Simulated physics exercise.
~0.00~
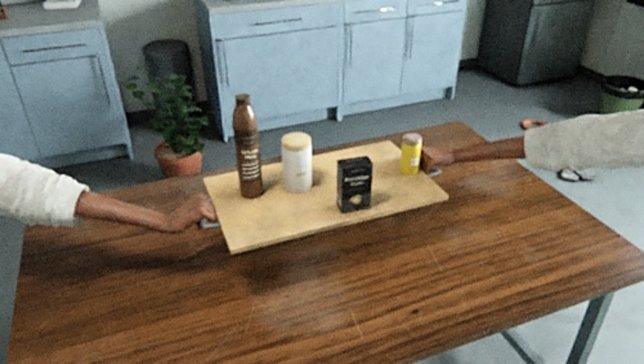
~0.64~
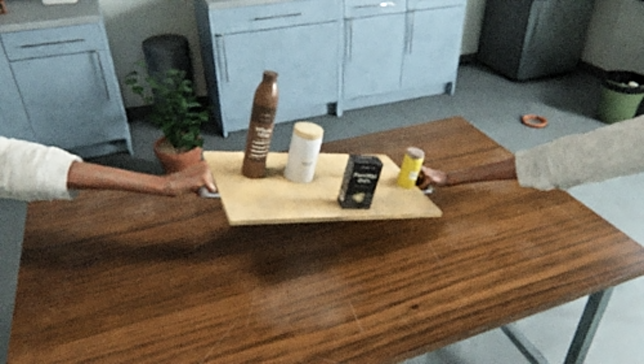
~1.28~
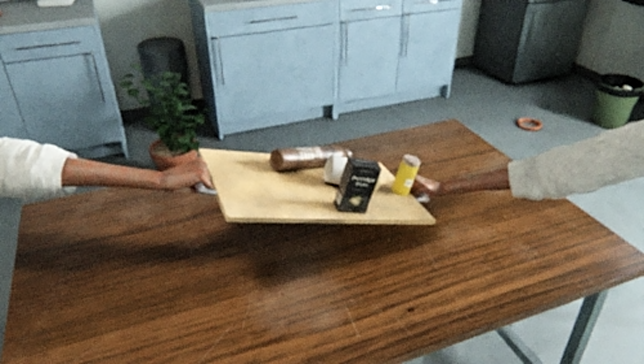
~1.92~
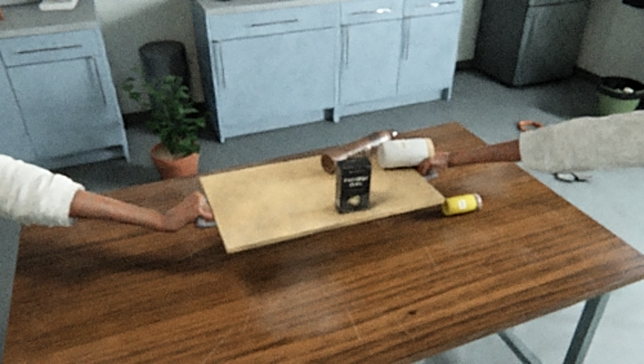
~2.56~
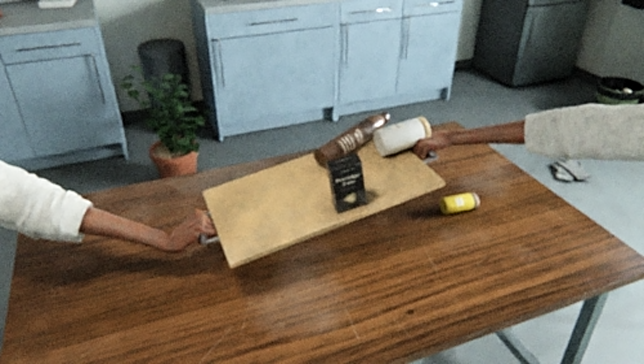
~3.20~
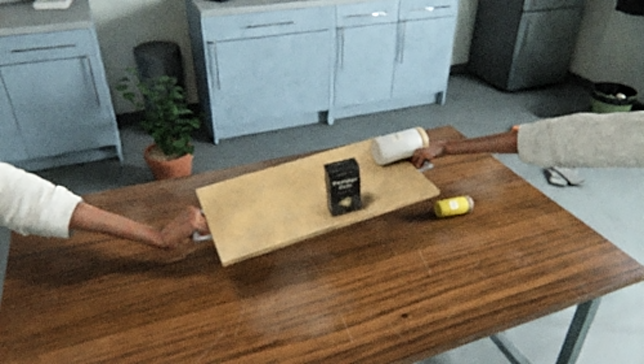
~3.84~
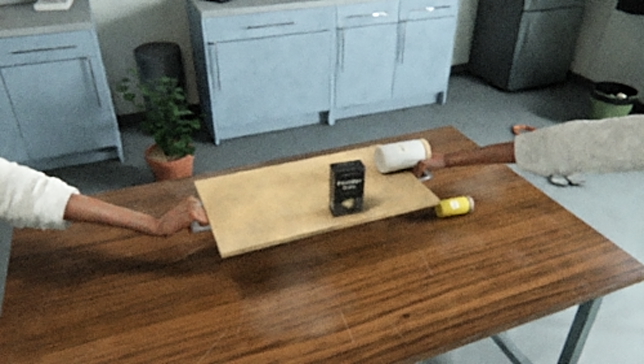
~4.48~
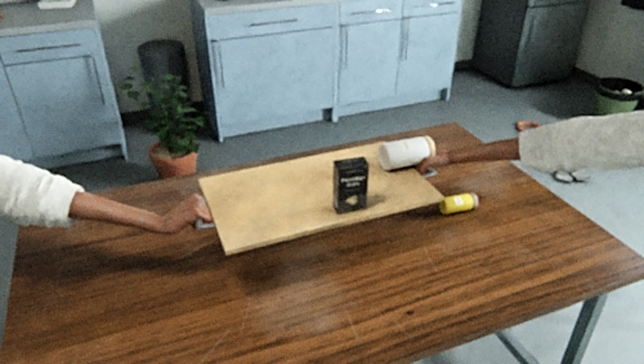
Over a wooden table, two hands tipped a tray right, toppling a brown bottle and white jar and sending a yellow shaker off, then tilted it left and leveled it; the bottle was gone, the jar lay on its side, and the black packet stood.
